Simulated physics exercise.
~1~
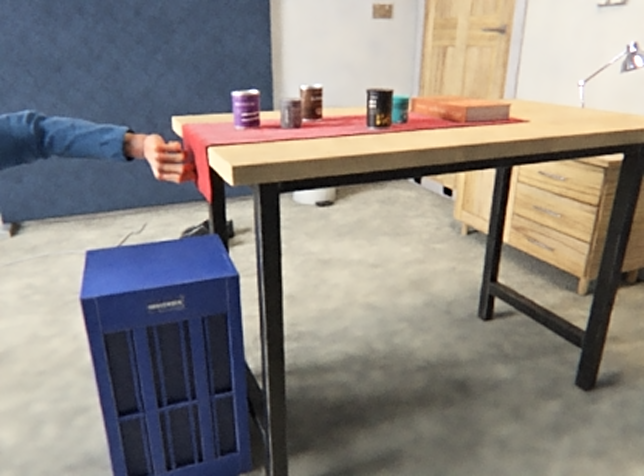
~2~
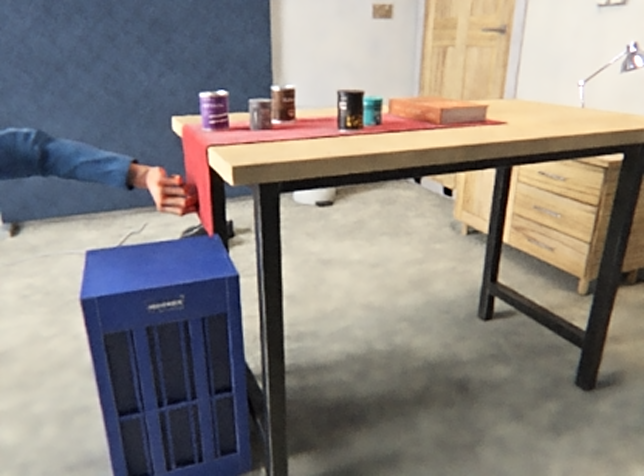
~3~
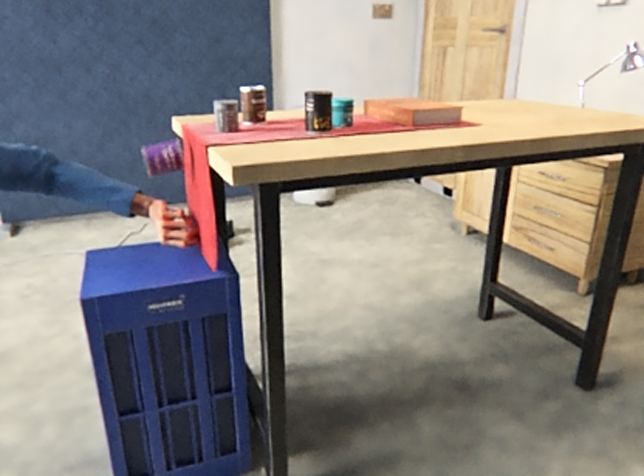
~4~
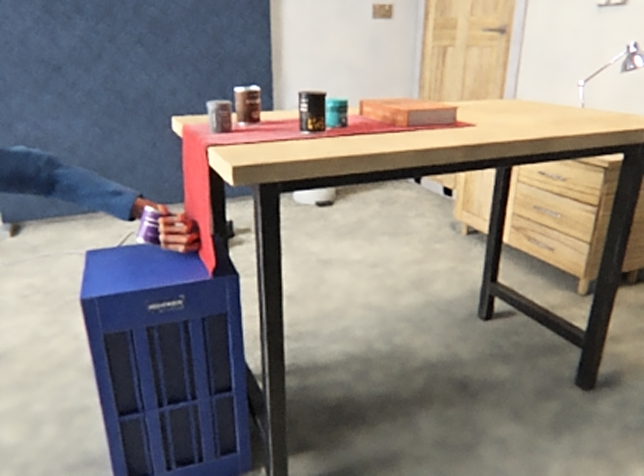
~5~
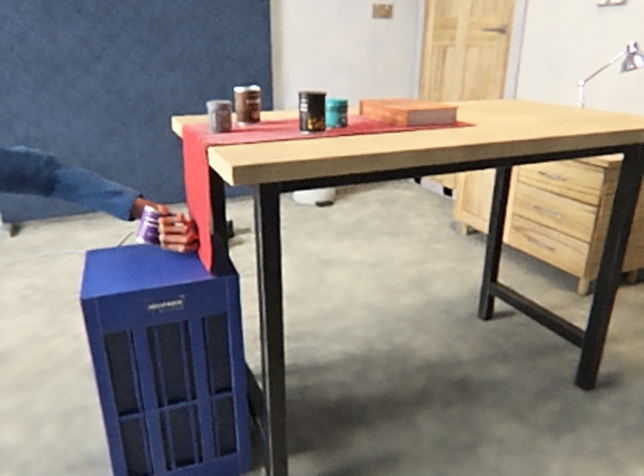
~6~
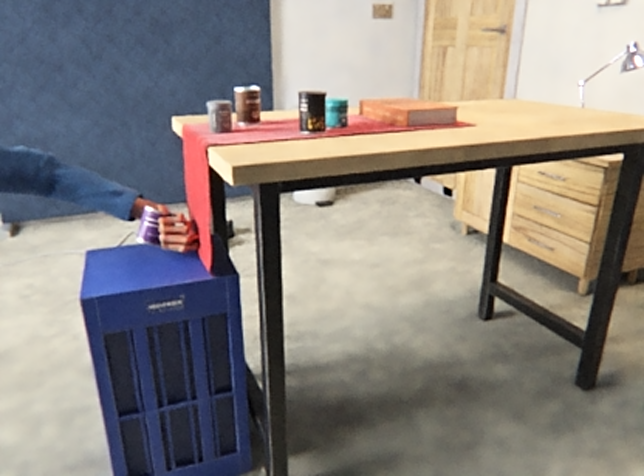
A hand in a blue sleeve grips the hanging end of a red tablecloth at the left of a light wooden desk, seen from the side in a room with a blue partition, a door and wooden drawers. On the cloth stand a purple can, a grey pot, brown, black and teal containers, and a reddish book, with a blue crate below. The hand draws the cloth down and everything slides left. The purple can tips over the edge and drops, ending upside down by the hand above the crate. The hem stays at the crate, the other things still on the desk.
